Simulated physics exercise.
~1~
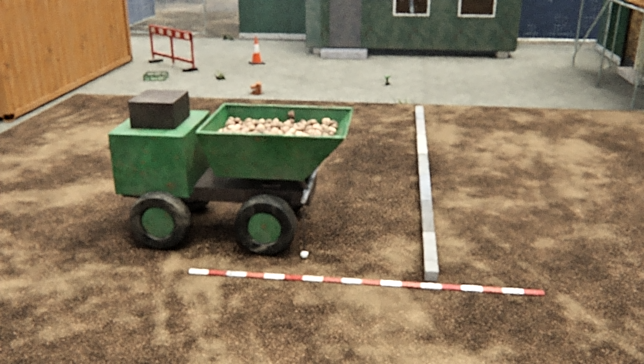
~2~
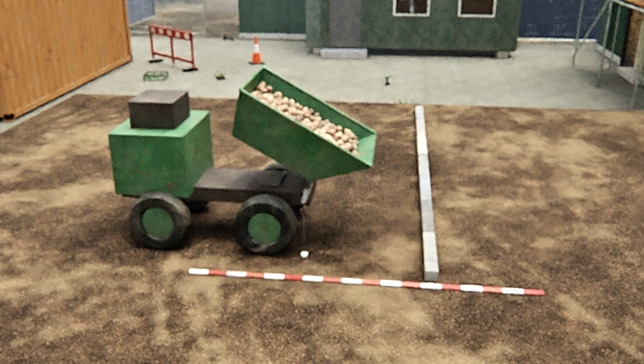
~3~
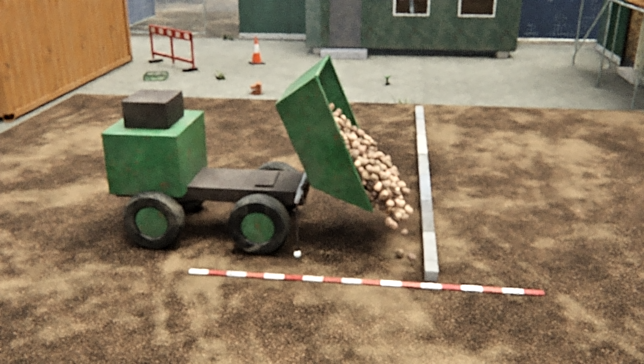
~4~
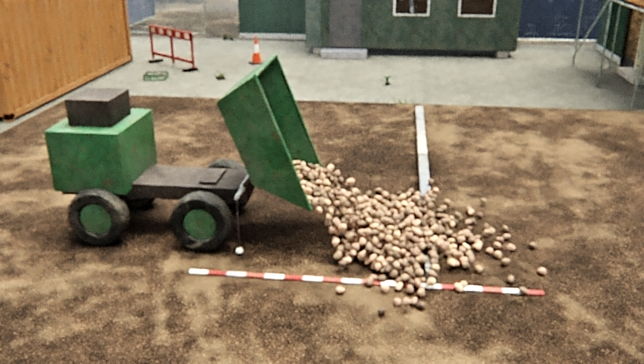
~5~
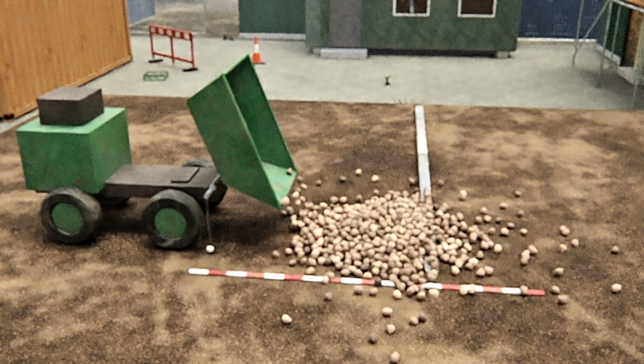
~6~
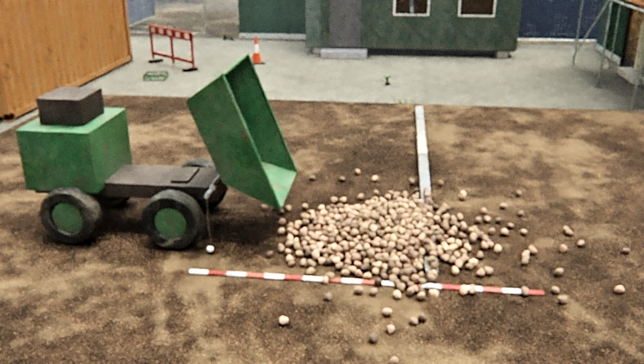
A green dumper tips its body, backs left, and leaves stones heaped against a kerb.
